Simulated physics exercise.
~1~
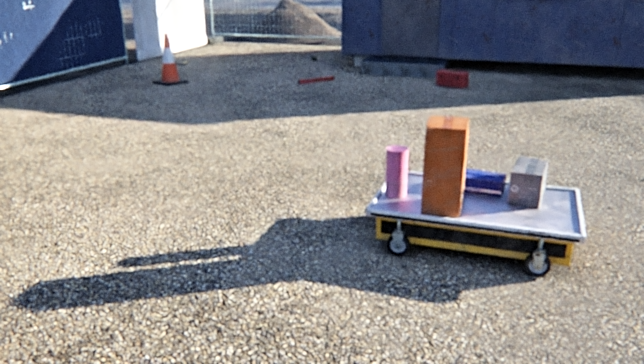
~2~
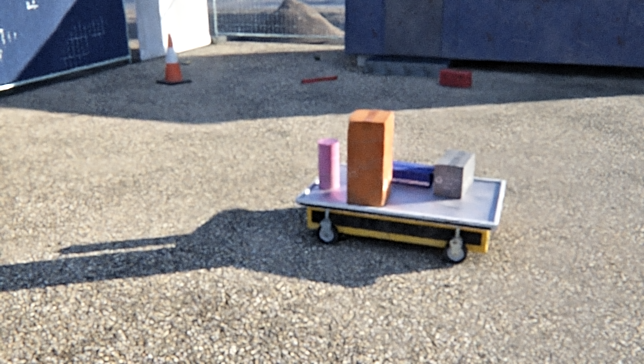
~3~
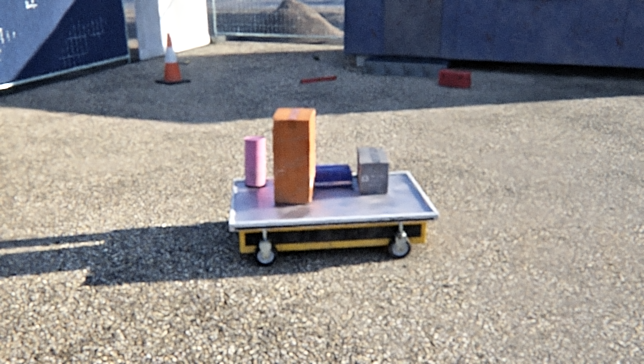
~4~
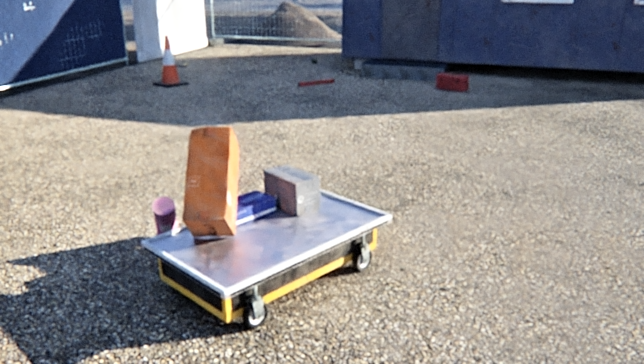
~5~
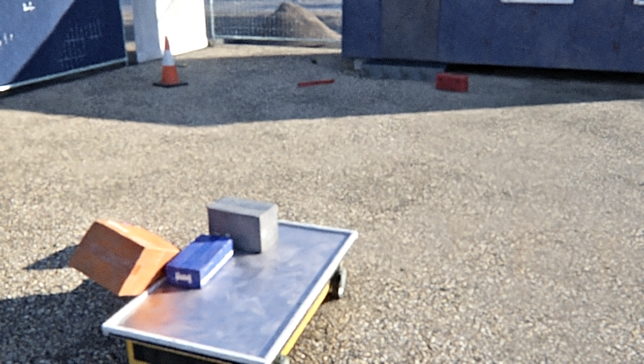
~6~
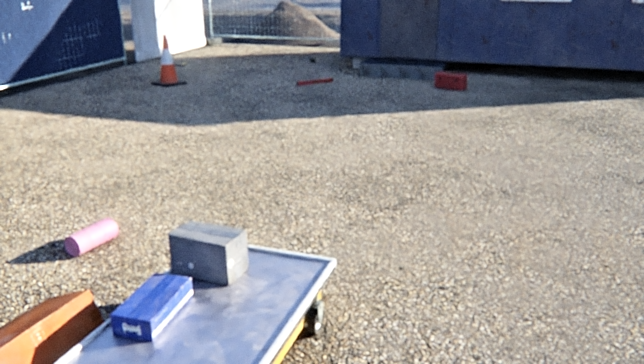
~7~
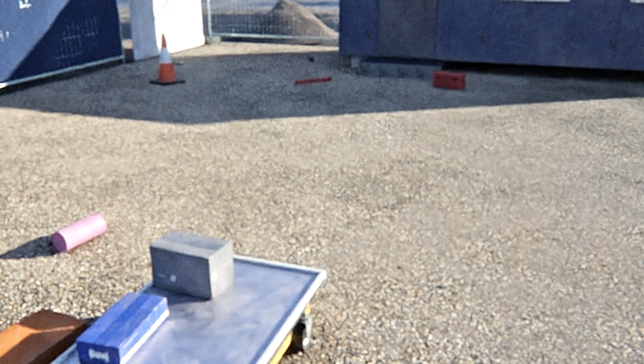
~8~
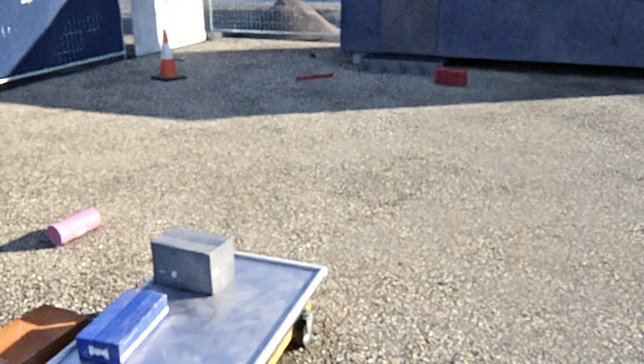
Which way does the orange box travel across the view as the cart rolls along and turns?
The orange box moves to the left, first riding on the cart and then tumbling off it.
A cart rolls left, swings nearer, drops its pink canister and orange box, then stops.
